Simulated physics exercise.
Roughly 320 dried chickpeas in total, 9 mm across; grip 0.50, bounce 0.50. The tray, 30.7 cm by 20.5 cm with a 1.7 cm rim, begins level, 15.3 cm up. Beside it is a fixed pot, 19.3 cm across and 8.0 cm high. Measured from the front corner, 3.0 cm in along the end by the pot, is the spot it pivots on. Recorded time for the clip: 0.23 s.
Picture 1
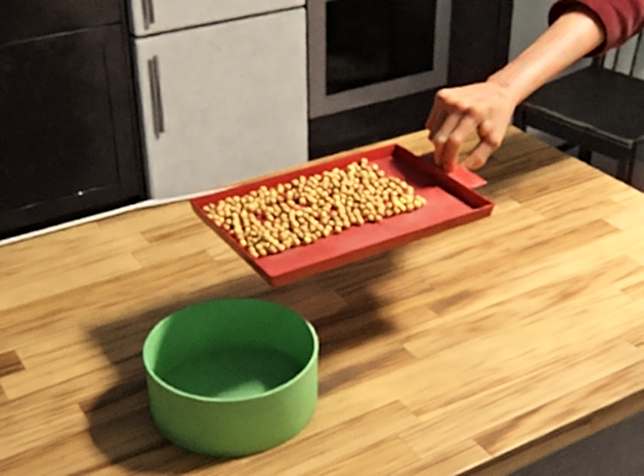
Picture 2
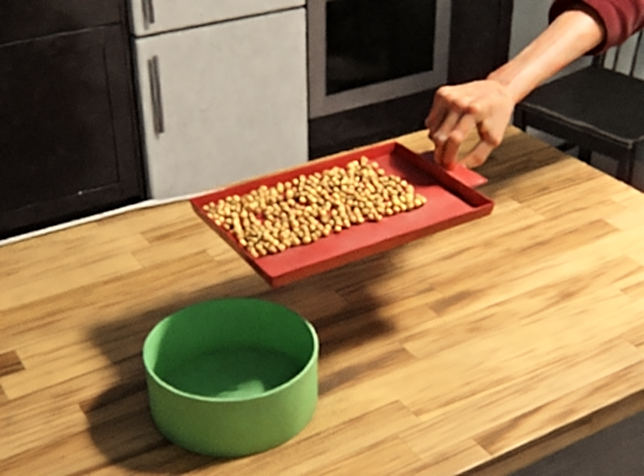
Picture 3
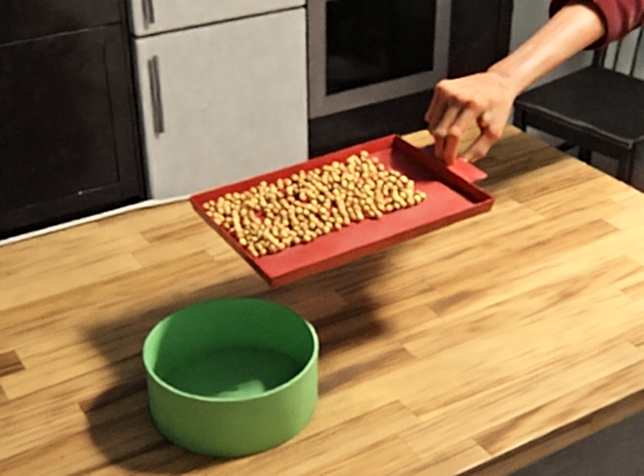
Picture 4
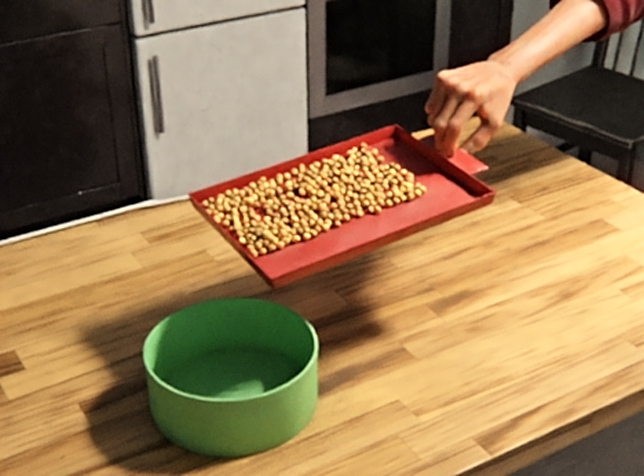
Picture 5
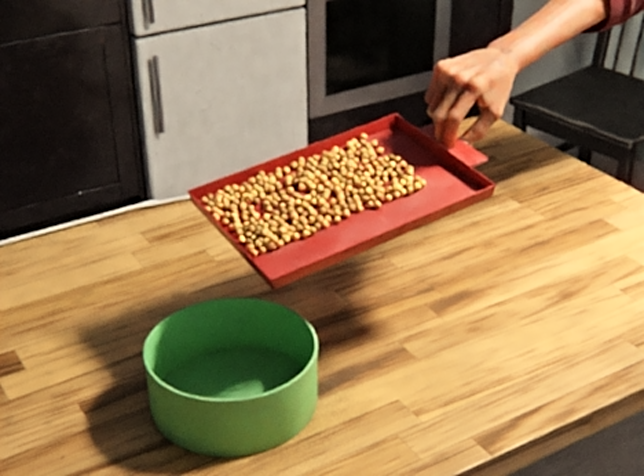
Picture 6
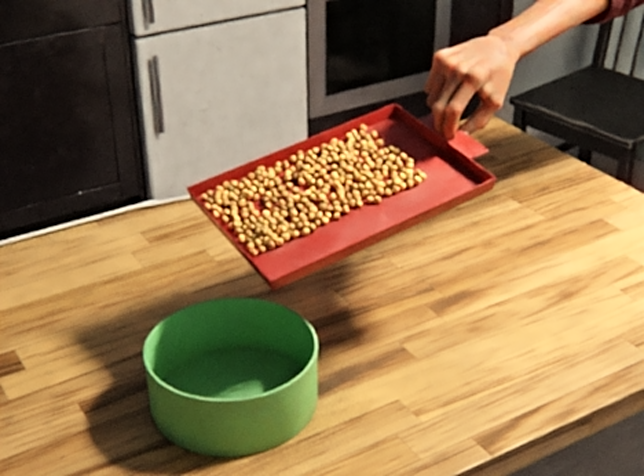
A hand with a dark red sleeve grips the short handle of a red tray at the right, above a wooden kitchen counter seen from slightly above, with dark and pale cabinets behind. Small tan chickpeas cover much of the tray, and a green round pot sits below at the lower left. The hand slowly tilts the tray slightly, its far edge rising, while the pieces, pot and camera stay nearly still.
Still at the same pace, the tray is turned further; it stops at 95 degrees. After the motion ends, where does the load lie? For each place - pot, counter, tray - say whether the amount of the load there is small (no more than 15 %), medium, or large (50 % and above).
Pot: Large; counter: Small; tray: Small.
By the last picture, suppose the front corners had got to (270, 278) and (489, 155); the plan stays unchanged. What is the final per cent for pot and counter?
That works out as pot 75 and counter 20.
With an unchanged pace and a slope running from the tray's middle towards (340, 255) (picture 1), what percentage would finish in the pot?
About 65 per cent.
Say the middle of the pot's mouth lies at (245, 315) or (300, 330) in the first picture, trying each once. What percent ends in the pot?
Estimates: 65 % and 80 %, in that order.
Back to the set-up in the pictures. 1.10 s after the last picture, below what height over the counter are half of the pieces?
Roughly 24 cm.
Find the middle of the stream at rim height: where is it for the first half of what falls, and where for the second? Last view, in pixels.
I'd mark about (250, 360) for the first half, then (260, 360) for the second.
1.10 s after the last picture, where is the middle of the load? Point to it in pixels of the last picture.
The middle of the load should be near (269, 210) then.
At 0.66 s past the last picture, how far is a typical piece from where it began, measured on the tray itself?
Displacement on the tray: Roughly 8 cm.
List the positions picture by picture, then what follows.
Tray tilt 0 degrees, front corners at (273, 274) and (491, 204); middle of the pieces at (314, 209); pot at (231, 345), in the first frame.
Tray tilt 1 degrees, front corners at (273, 274) and (491, 202); middle of the pieces at (314, 208), in the second frame.
Tray tilt 2 degrees, front corners at (273, 275) and (492, 198); middle of the pieces at (314, 205), in the third frame.
Tray tilt 5 degrees, front corners at (273, 276) and (492, 192), lowest corner left front; middle of the pieces at (314, 200), in the fourth frame.
Tray tilt 7 degrees, front corners at (272, 277) and (492, 184), lowest corner left front; middle of the pieces at (313, 195), in the fifth frame.
Tray tilt 10 degrees, front corners at (272, 278) and (493, 178), lowest corner left front; middle of the pieces at (313, 190); pot at (231, 345), in the sixth frame.
Then, 0.66 s after the last picture, tilt 50 degrees; the tray holds 100 %, the pot 0 %.
Then, 1.10 s after the last picture, tilt 77 degrees; the tray holds 95 %, the pot 5 %.
Then, 1.61 s after the last picture, tilt 95 degrees; the tray holds 15 %, the pot 70 %.
In the end, pot 95 %, counter 5 %, tray 0 %.
